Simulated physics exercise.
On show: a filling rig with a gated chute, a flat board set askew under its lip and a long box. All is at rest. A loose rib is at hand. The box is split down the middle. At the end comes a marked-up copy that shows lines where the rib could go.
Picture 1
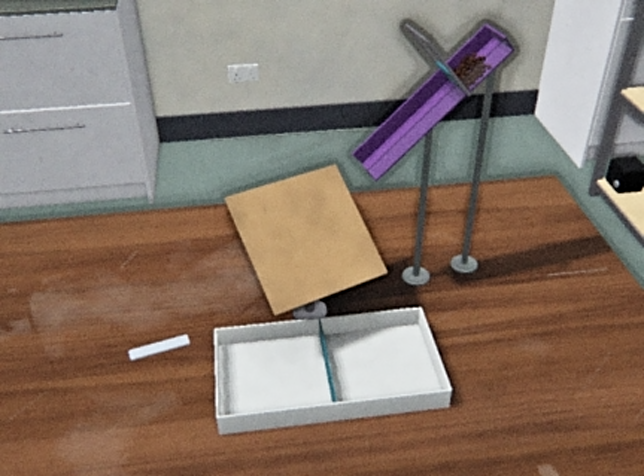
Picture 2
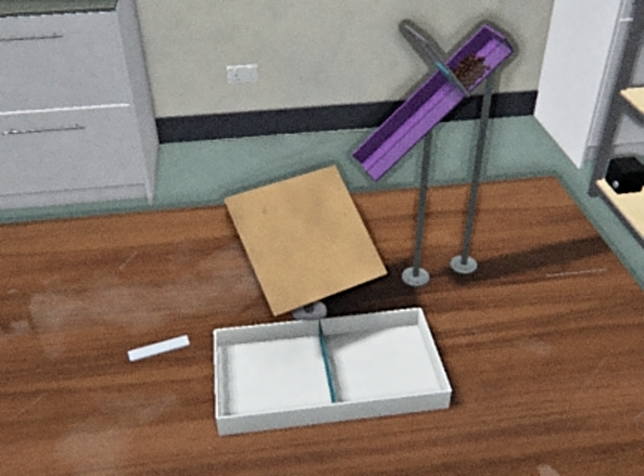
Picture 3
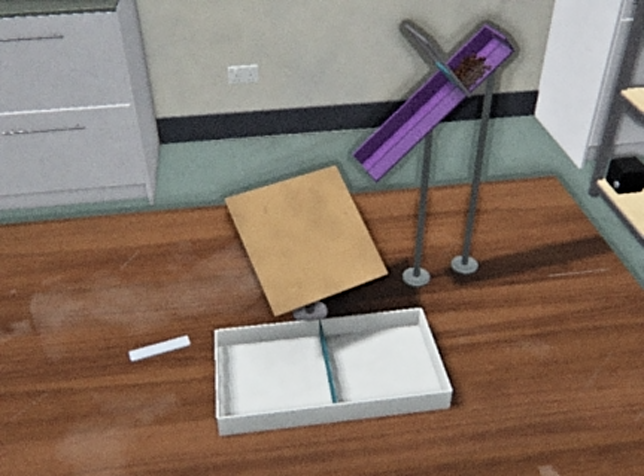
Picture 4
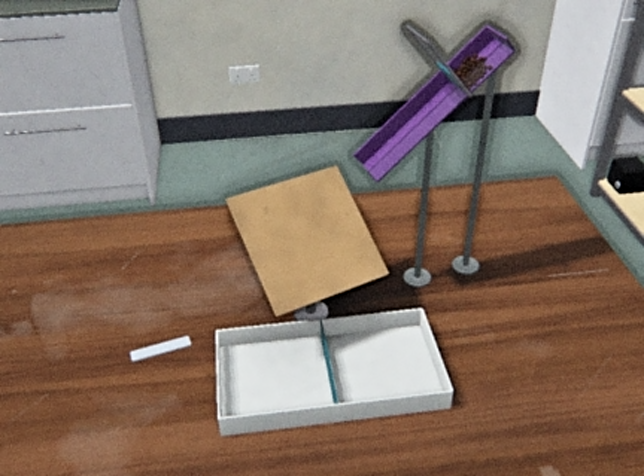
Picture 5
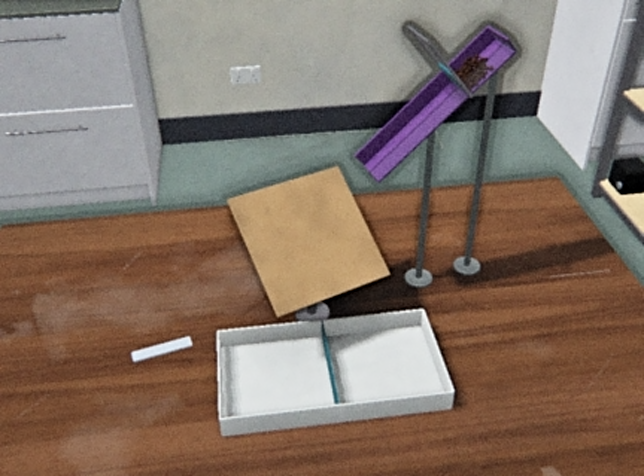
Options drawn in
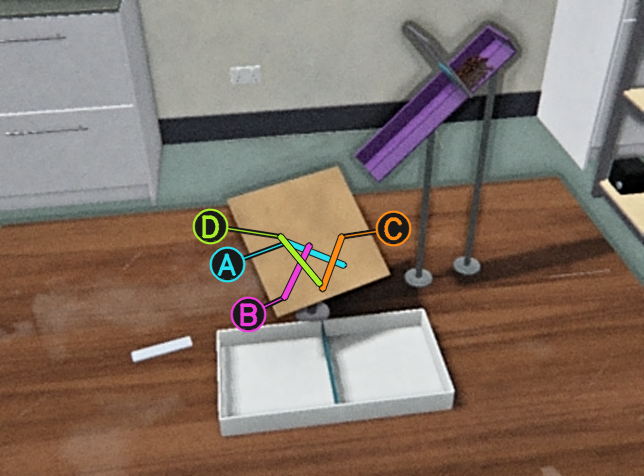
The camera, looking down at a brown wooden table in a room with pale drawers, barely shifts. A purple chute on two grey stands slopes down to the left at upper right, dark brown berries behind its closed gate, with a tilted tan board below, a white box with a teal divider in front, and a loose white strip at left. Everything slides a hair rightward in view, while nothing on the table moves.
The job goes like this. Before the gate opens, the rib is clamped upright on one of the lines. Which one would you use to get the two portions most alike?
B is best.
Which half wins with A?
Right.
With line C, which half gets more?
The left half.
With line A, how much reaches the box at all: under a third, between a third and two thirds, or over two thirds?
It is over two thirds.
On the marked copy, line A from (287, 242) to (343, 265); line B from (309, 245) to (284, 297); line C from (341, 236) to (322, 288); line D from (280, 236) to (319, 283).
Choosing A, of what is caught, a small part in the left half, nearly all in the right.
Choosing B, of what is caught, about two thirds in the left half, about a third in the right.
Choosing C, of what is caught, nearly all in the left half, a small part in the right.
Choosing D, of what is caught, a small part in the left half, nearly all in the right.
